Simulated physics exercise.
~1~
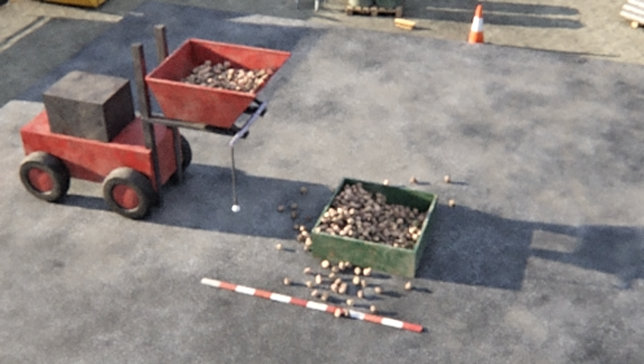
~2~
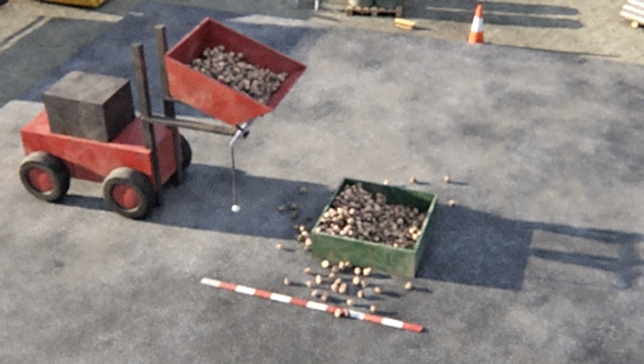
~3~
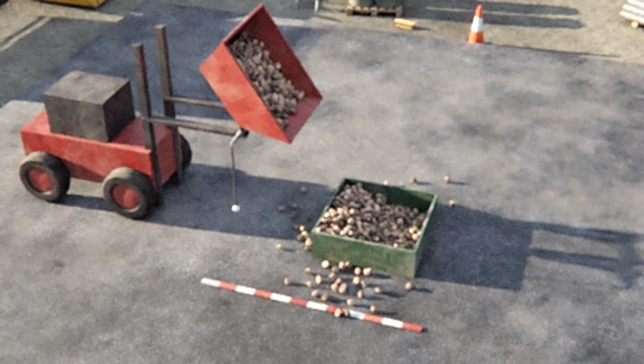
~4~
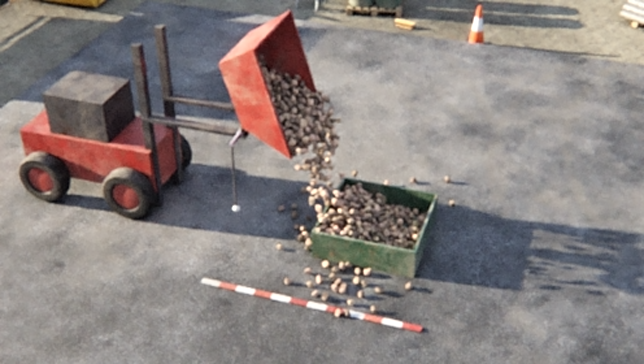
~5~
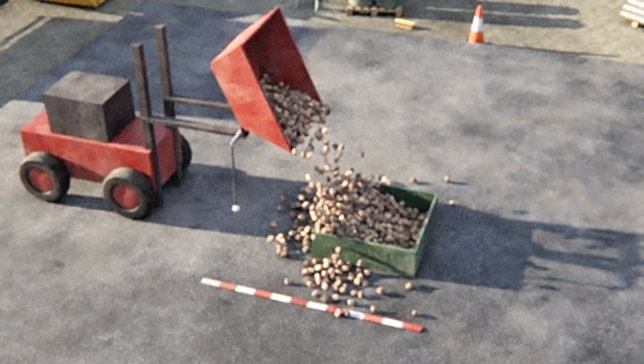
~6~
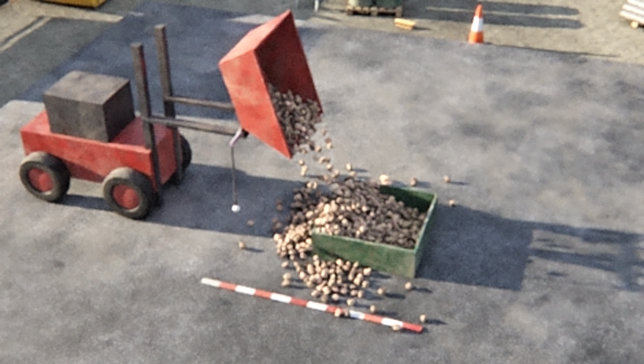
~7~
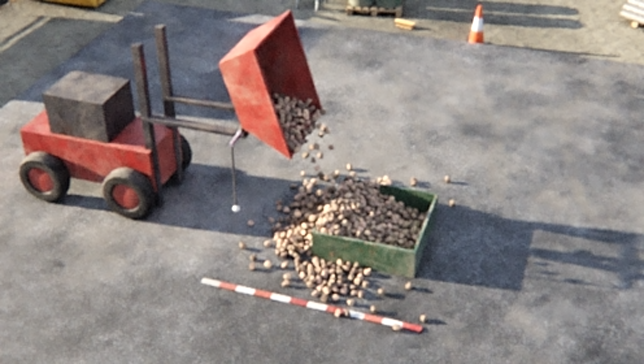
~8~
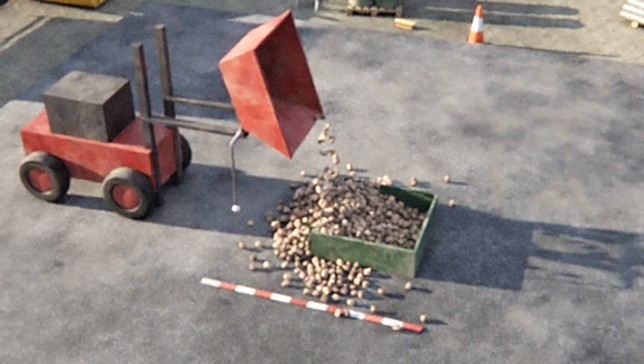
The red skip on a toy-like fork truck tips steeply to the right and pours small brown stones onto an already filled green bin, jerking back briefly midway, until it is empty and the stones lie heaped in the bin and spilled on the ground, mostly at its left and front.
